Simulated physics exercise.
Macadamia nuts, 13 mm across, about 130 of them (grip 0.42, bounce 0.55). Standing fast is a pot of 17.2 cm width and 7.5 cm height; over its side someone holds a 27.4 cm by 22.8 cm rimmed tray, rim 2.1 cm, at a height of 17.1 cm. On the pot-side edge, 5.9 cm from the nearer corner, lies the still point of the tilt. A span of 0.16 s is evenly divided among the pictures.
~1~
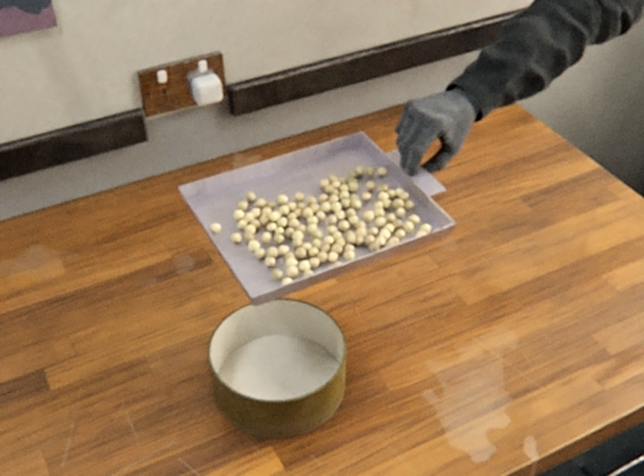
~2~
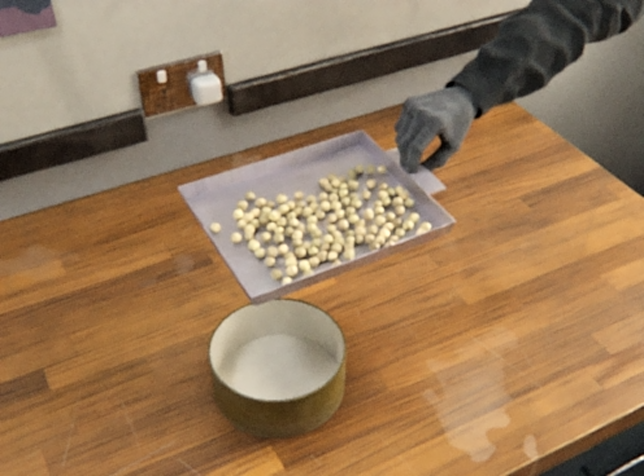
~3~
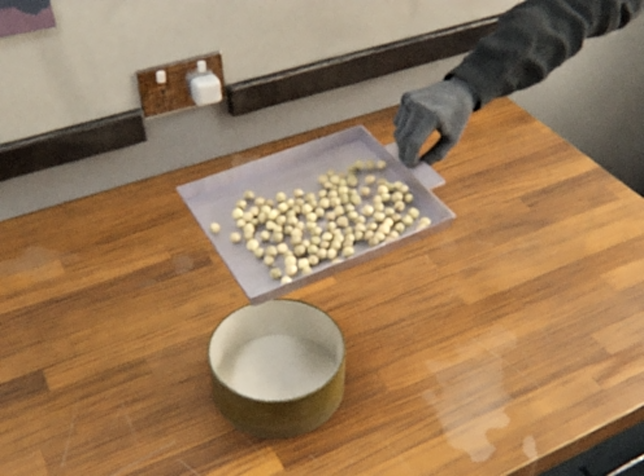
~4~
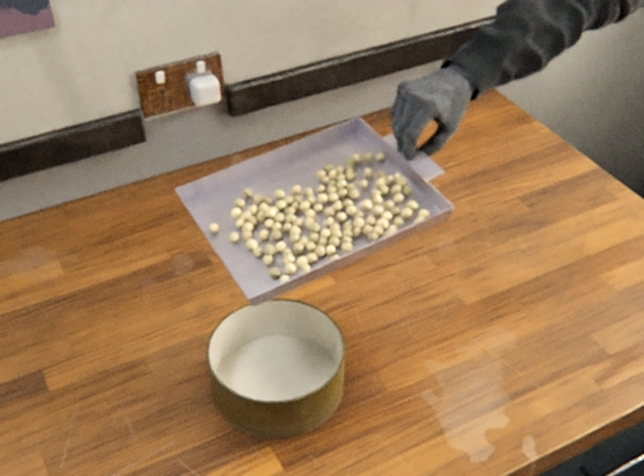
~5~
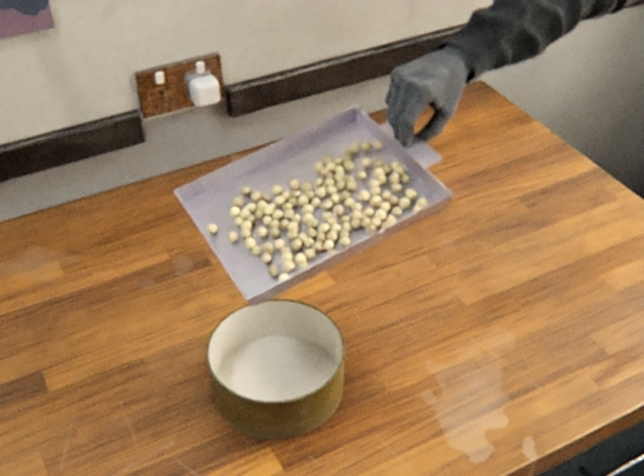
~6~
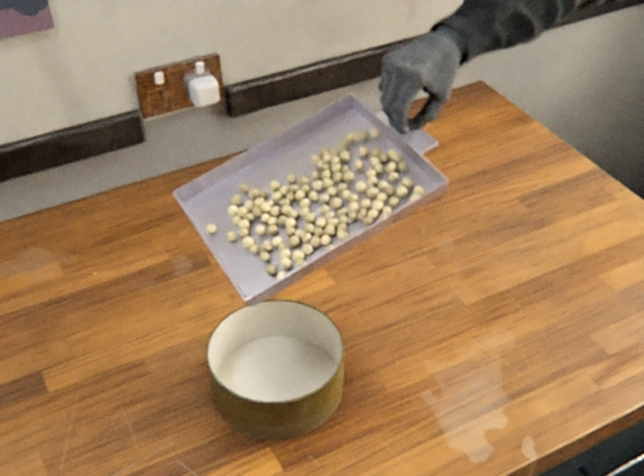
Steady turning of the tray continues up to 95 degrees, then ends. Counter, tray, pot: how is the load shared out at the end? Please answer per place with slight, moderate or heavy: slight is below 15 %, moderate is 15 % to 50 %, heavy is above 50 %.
Per place: Counter heavy, left on the tray slight, pot slight.
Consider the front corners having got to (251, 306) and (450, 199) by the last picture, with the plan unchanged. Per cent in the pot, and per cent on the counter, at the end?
Pot: 70, counter: 30.
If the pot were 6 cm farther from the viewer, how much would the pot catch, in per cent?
Expect something close to 10 per cent.
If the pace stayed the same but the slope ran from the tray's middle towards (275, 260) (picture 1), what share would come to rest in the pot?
Something like 55 per cent of the pieces.
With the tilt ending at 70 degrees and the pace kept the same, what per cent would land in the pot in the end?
0 percent.
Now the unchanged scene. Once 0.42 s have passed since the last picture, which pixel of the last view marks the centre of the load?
Approx. (204, 251).
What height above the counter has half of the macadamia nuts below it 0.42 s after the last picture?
Roughly 18 cm above the counter.
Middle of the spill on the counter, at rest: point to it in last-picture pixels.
About (120, 362).
Then, 0.25 s after the last picture, tilt 55 degrees; the tray holds 100 %, the pot 0 %.
Then, 0.42 s after the last picture, tilt 82 degrees; the tray holds 95 %, the pot 0 %.
Then, 0.71 s after the last picture, tilt 95 degrees; the tray holds 10 %, the pot 0 %.
In the end, counter 95 %, tray 0 %, pot 5 %.
